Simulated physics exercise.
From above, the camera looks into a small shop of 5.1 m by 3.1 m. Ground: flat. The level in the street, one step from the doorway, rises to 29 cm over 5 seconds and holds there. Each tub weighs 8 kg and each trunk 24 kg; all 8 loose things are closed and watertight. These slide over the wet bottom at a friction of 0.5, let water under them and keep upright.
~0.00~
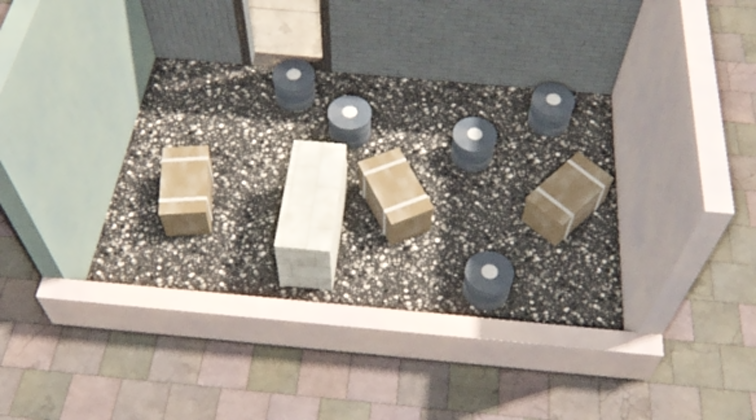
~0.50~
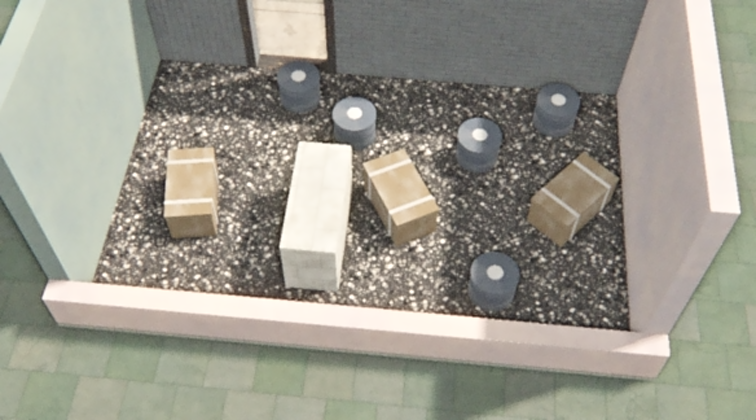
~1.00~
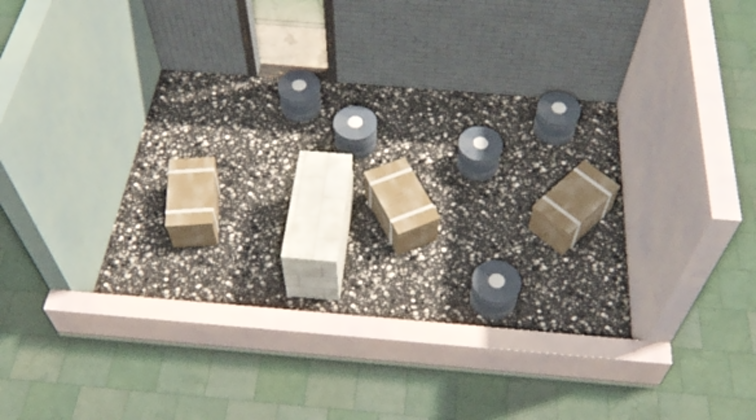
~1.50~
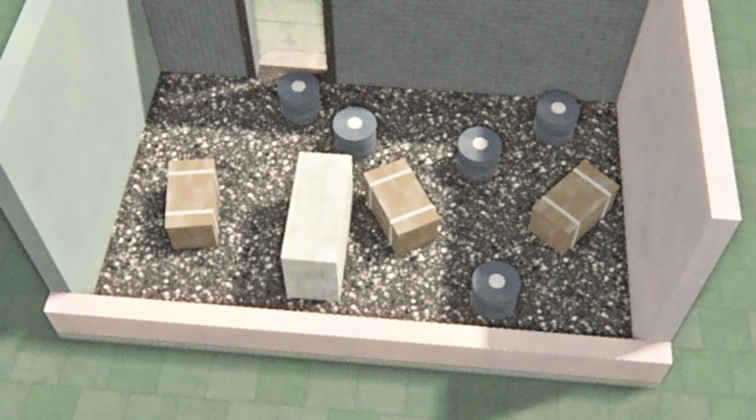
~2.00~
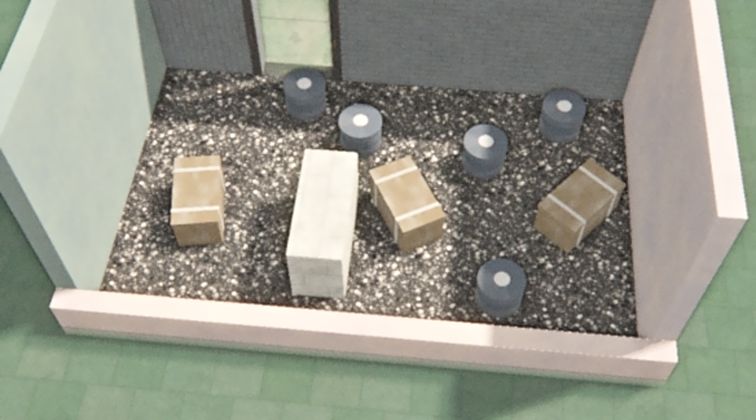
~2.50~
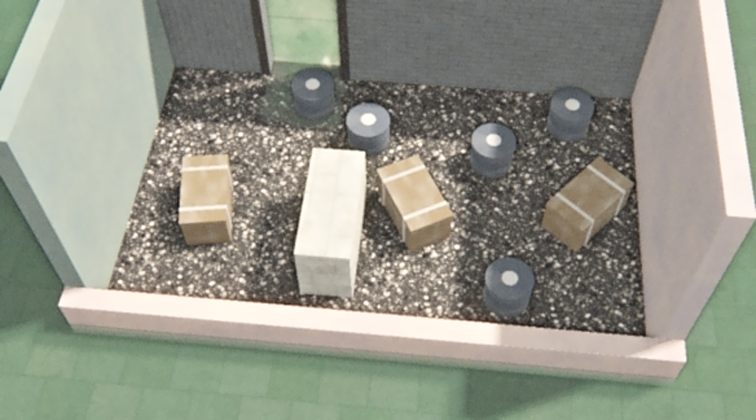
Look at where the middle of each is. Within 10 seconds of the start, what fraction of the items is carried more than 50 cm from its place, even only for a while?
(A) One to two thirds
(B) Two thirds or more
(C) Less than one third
Answer: A.
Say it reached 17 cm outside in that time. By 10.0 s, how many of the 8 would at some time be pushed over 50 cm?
In that case the number is 1.
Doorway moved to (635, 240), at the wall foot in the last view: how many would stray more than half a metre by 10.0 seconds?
That would give 6.
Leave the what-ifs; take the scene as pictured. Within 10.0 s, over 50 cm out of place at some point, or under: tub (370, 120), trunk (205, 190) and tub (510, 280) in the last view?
Beyond, beyond, beyond.
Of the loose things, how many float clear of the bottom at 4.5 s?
Just then, the number is 0.
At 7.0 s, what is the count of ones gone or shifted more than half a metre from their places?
At that time I count 3.
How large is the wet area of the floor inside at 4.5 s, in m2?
The covered patch comes to about 6.0 m2.
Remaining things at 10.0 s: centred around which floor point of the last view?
It works out to somewhere near (462, 205) on the floor.
After 3.5 s 1 of 8 are over 50 cm from their spots; 0 afloat.
After 4.5 s 1 of 8 are over 50 cm from their spots; 0 afloat.
After 7.0 s 3 of 8 are over 50 cm from their spots; 2 afloat.
After 10.0 s 5 of 8 are over 50 cm from their spots, and 5 have been at some point; 7 afloat.
